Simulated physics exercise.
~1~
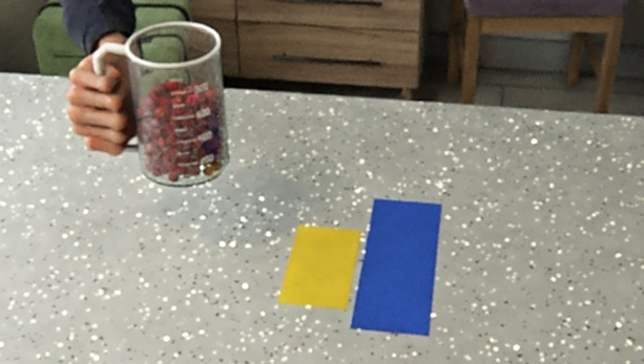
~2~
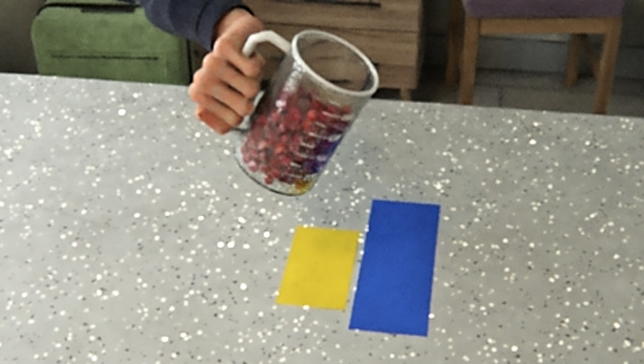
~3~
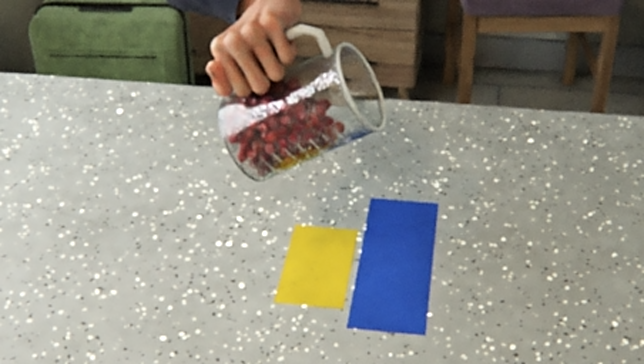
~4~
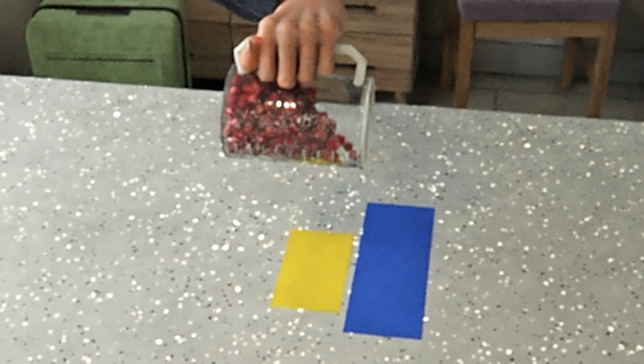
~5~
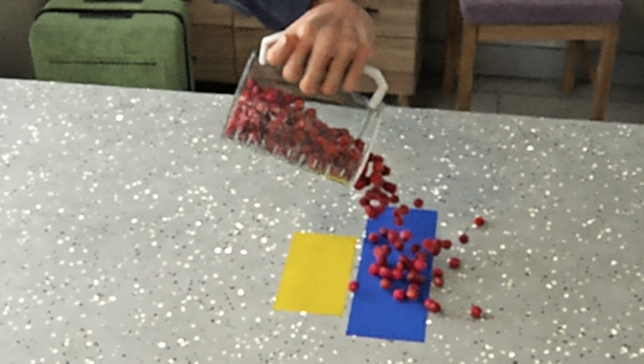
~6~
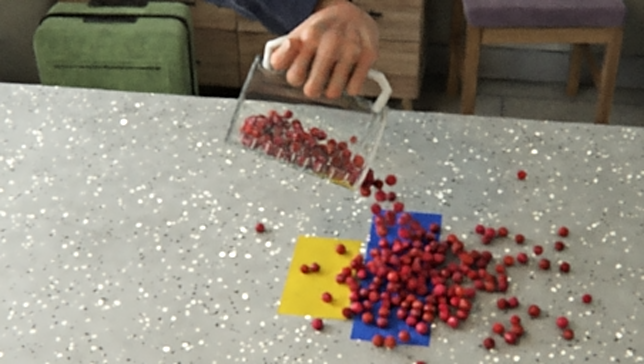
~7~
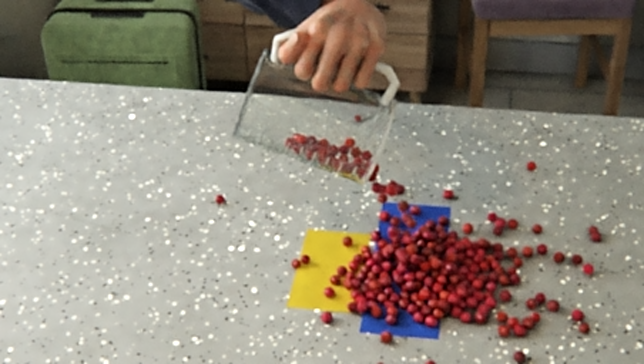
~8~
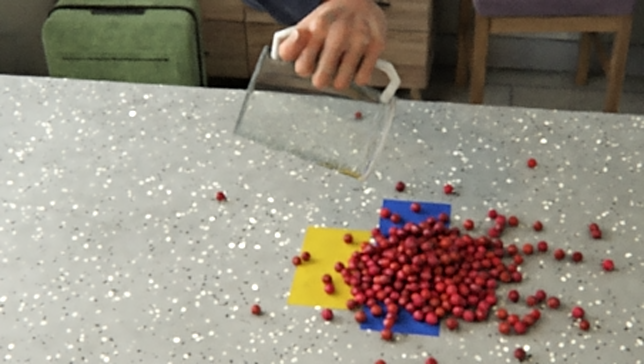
A hand tips a clear jug, pouring red cranberries over blue and yellow mats until empty.
